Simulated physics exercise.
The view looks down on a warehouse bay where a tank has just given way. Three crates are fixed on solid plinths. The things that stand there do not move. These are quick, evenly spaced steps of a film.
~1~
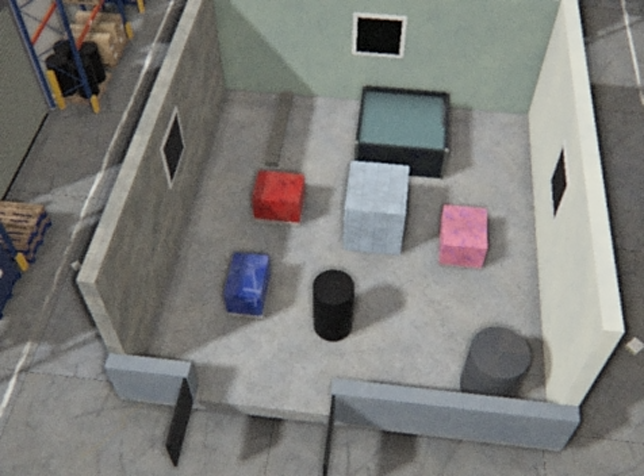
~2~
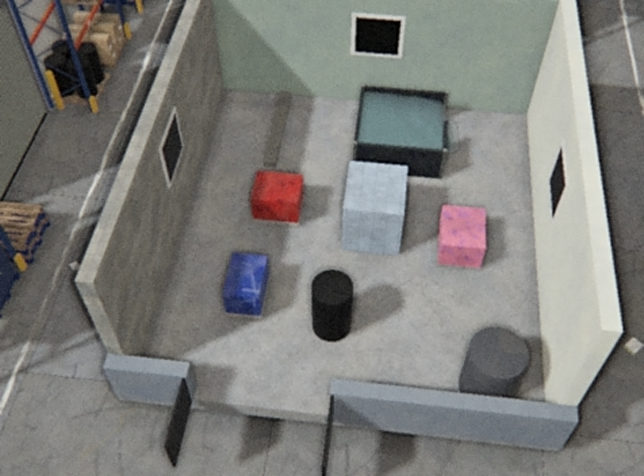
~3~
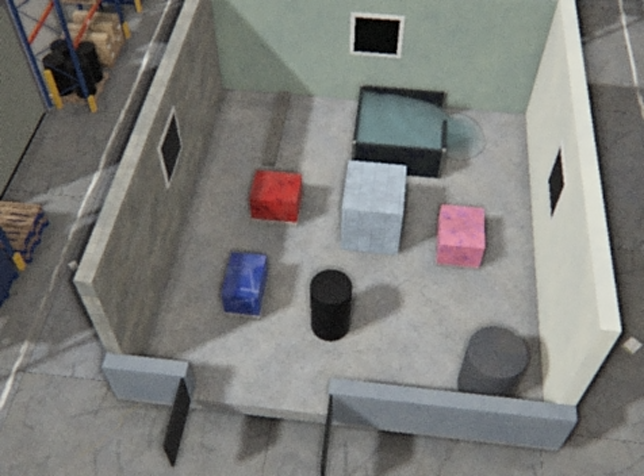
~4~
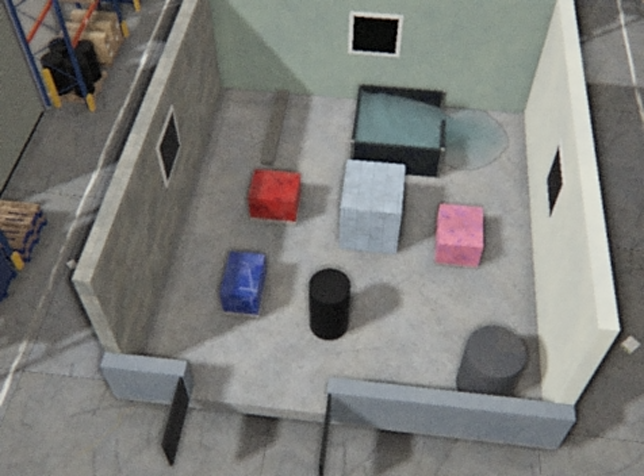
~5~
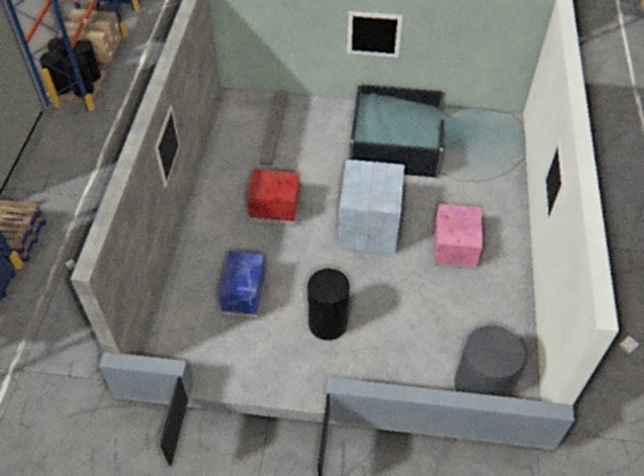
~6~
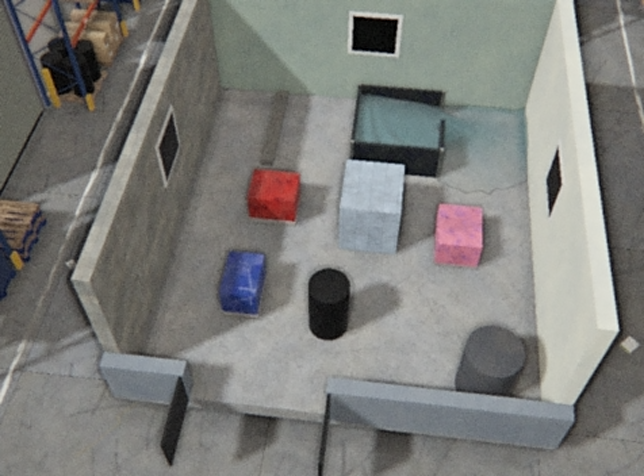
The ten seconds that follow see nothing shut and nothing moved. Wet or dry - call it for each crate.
Calls: Blue crate - dry; pink crate - wet; red crate - dry.
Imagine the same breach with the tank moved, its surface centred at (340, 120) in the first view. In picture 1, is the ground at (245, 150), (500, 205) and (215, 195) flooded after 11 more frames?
Untouched, submerged, untouched.
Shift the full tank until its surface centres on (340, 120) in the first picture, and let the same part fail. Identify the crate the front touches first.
The one in pink.
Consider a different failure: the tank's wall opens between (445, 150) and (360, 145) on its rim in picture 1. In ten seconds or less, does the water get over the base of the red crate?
I'd say the red crate gets flooded.
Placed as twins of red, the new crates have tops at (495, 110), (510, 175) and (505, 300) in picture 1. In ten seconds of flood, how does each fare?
Taken as listed, number one does get flooded, number two does get flooded and number three never gets reached.
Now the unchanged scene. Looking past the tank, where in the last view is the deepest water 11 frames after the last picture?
Estimated pixel: (523, 119).
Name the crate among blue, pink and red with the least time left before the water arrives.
Simply the one in pink.
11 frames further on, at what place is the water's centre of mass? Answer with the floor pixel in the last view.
It is around (444, 153).
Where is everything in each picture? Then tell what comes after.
In the first picture, the open tank at (404, 120) is whole and still.
In the second picture, the front is at (451, 151), out from the gap at (442, 125).
In the third picture, water pours out at (441, 126) and has run to (480, 147).
In the fourth picture, water pours out at (439, 126) and has run to (503, 146).
In the fifth picture, water pours out at (438, 126) and has run to (523, 127).
In the sixth picture, water pours out at (439, 126) and has run to (526, 175).
A moment on, water covers 10 % of the floor; the blue crate not reached, the pink crate not reached, the red crate not reached.
Next, water covers 15 % of the floor; the blue crate not reached, the pink crate water round its plinth, the red crate not reached.
Then, water covers 30 % of the floor; the blue crate not reached, the pink crate water round its plinth, the red crate not reached.
Later, water covers 55 % of the floor; the blue crate not reached, the pink crate water round its plinth, the red crate water round its plinth.
In the end, water covers 85 % of the floor; the blue crate stayed above the water, the pink crate was topped, the red crate stayed above the water.
